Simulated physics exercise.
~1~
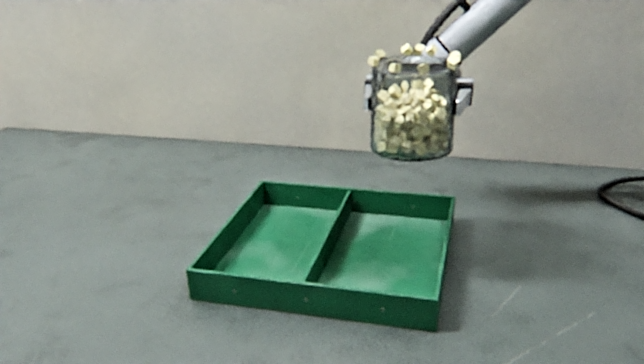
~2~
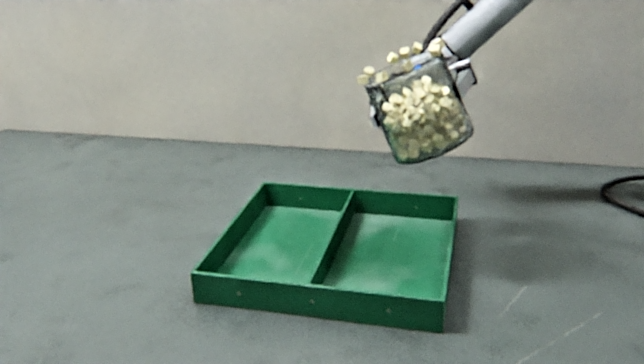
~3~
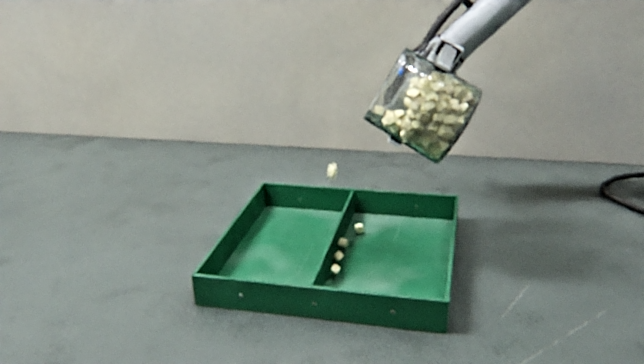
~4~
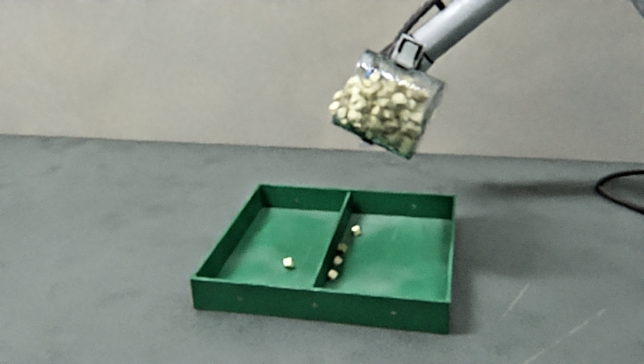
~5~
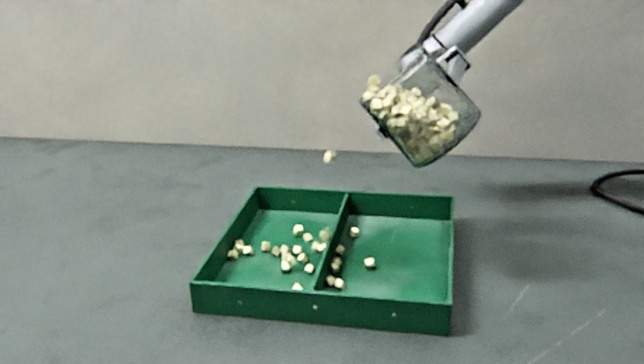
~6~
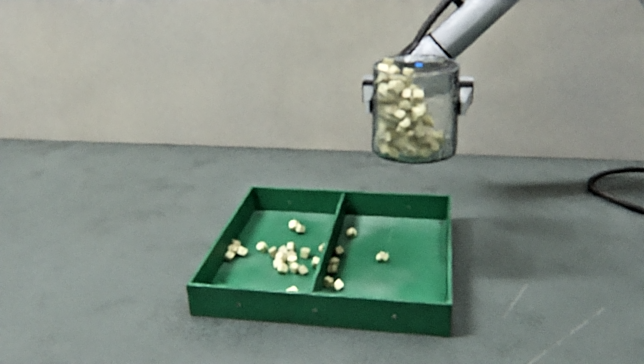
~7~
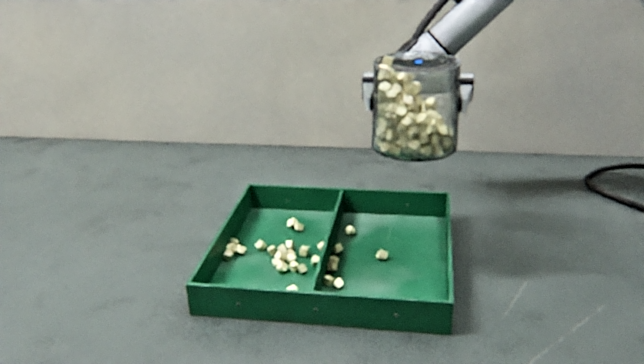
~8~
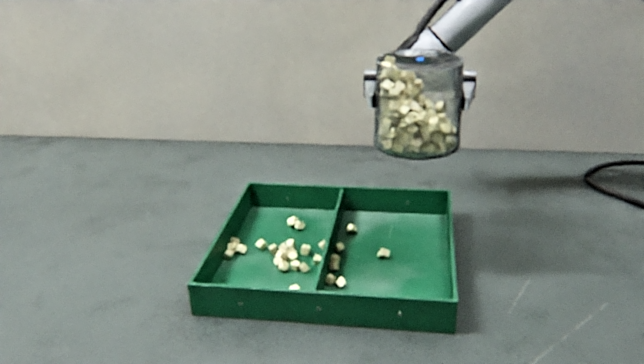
On a grey tabletop against a plain pale wall, seen from slightly above, a green tray divided in two by a wall sits below a clear cup held by a grey robot arm at the upper right. The cup is heaped with pale, cream-coloured vegetable dice. The arm tips the cup to the left, and a few dice drop beside the divider. It swings left and tips further, spilling more into the left part, then moves back right and turns upright. The cup stays still, mostly full, with a scattered cluster in the left part and fewer pieces in the right.
